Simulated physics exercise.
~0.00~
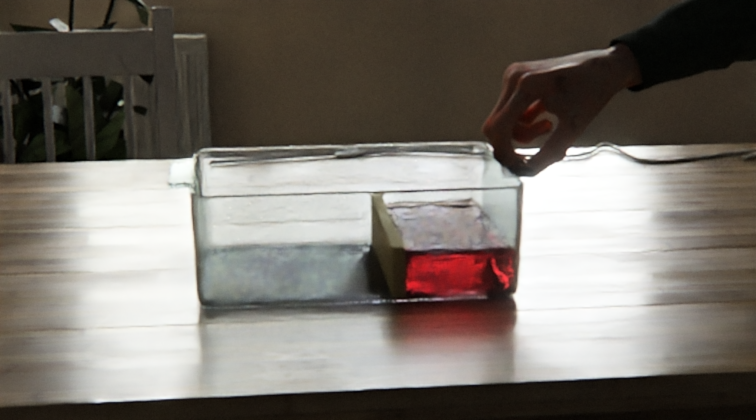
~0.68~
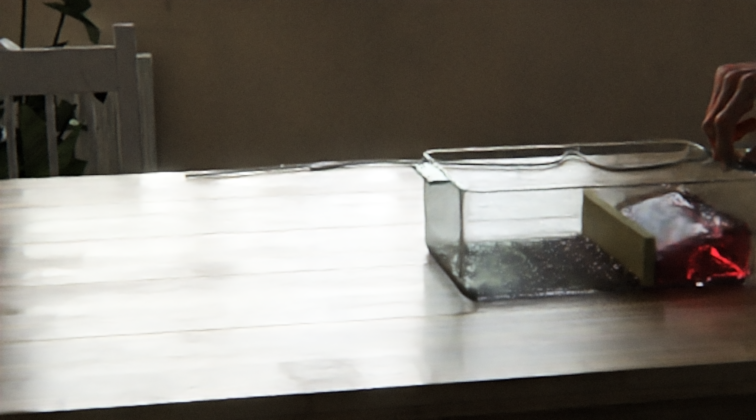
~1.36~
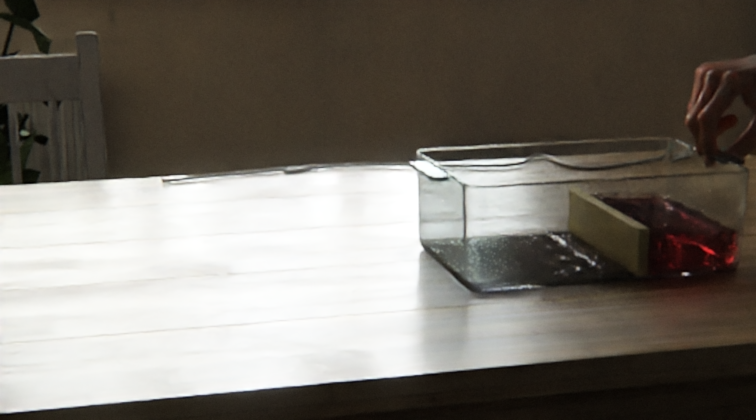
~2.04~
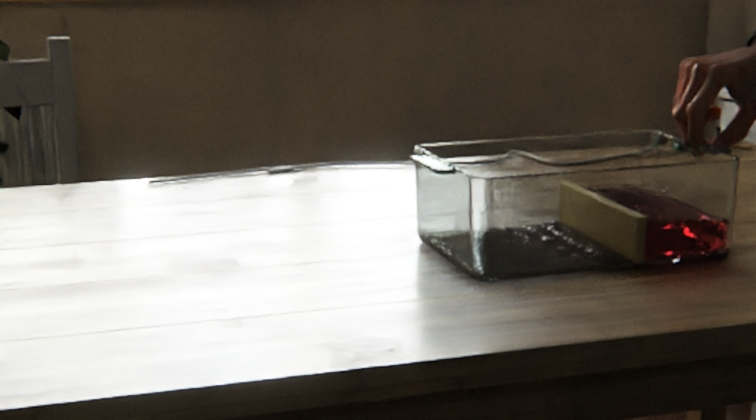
To begin with, a clear glass box sits on a wooden table, split by a pale upright divider, with red liquid in its right part and a hand at its right rim. The hand draws the box rightwards along the table, and the red liquid stays mostly behind the divider. As the view drifts slightly sideways, the box appears farther right, with dark, glistening wetness across the floor of its left part. At the end, the hand is still at the right rim, the divider stands upright, and most of the red liquid remains on the right, with none seen on the table.
